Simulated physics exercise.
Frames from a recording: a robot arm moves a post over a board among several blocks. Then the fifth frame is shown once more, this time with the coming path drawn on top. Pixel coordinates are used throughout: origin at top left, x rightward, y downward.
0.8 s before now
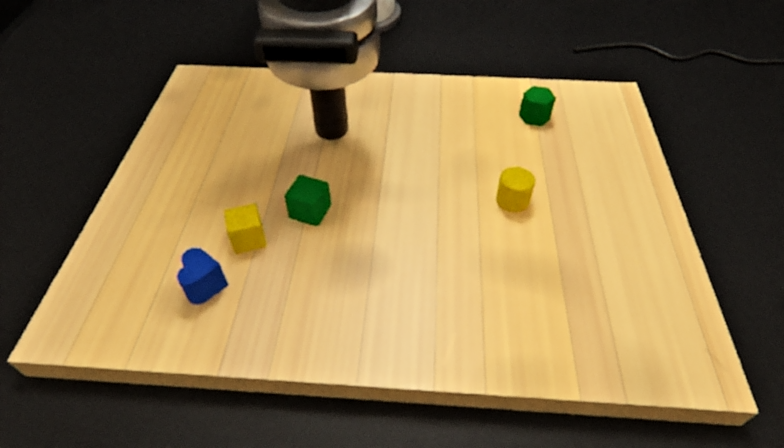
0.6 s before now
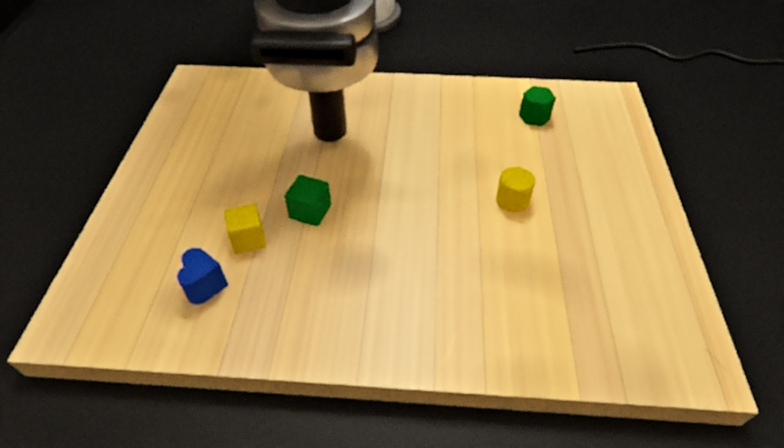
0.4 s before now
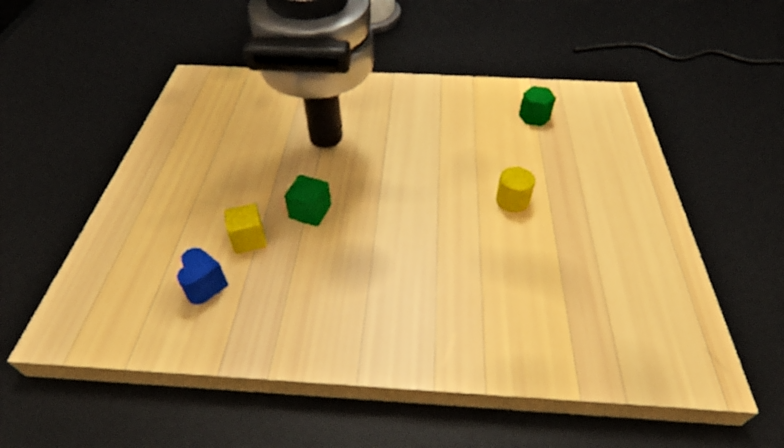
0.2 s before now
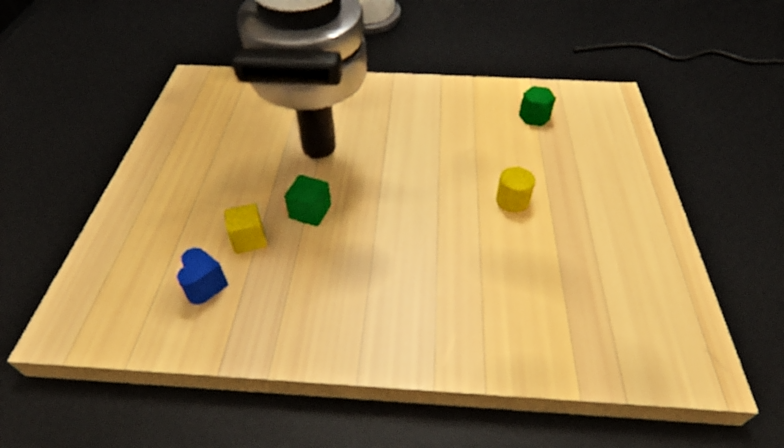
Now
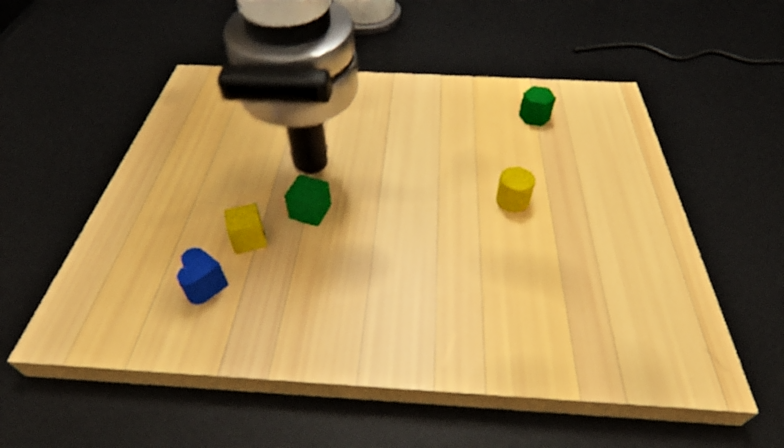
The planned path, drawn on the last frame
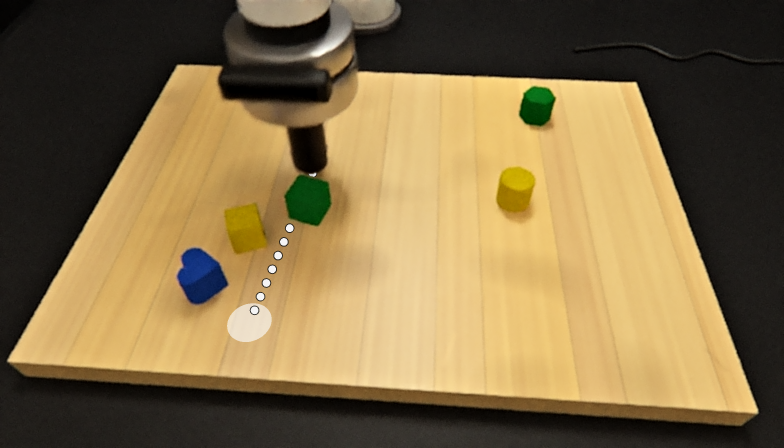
The footage shows a robot arm holding a dark post over a wooden board with blue, yellow and green blocks. The post moves slightly toward the viewer and left, nearing the green block on the left, while the blocks stay still.
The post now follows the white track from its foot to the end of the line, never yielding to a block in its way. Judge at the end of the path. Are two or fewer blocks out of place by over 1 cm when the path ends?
Yes, it checks out.
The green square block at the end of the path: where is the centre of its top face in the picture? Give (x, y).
For the centre of its top, I'd go with (315, 231).
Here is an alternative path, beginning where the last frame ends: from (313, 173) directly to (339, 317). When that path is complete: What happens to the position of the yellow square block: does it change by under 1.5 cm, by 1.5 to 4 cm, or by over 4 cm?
Short: Under 1.5 cm.
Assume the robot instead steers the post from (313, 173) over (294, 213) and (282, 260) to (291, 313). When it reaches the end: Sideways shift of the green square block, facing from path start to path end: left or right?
Out to the left.
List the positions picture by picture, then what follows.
In the first picture, post tip (332, 130); block tops, blue heart block (196, 265); yellow square block (242, 217); green square block (306, 188).
In the second picture, post (331, 132); blocks unchanged.
In the third picture, post (326, 138); blocks unchanged.
In the fourth picture, post (319, 148); blocks unchanged.
In the fifth picture, post (311, 163); blue heart block (196, 265); yellow square block (242, 217); green square block (306, 188).
Path on the board, from (313, 173) directly to (250, 322).
What follows on the original path. One third of the way, post (292, 206); green square block (309, 217), turned 65° anticlockwise.
Two thirds of the way, post (271, 256); yellow square block (238, 219), turned 15° clockwise; green square block (315, 231), turned 95° anticlockwise.
At the end, post (246, 313); blue heart block in place; yellow square block (238, 219), turned 15° clockwise; green square block (315, 231), turned 95° anticlockwise.
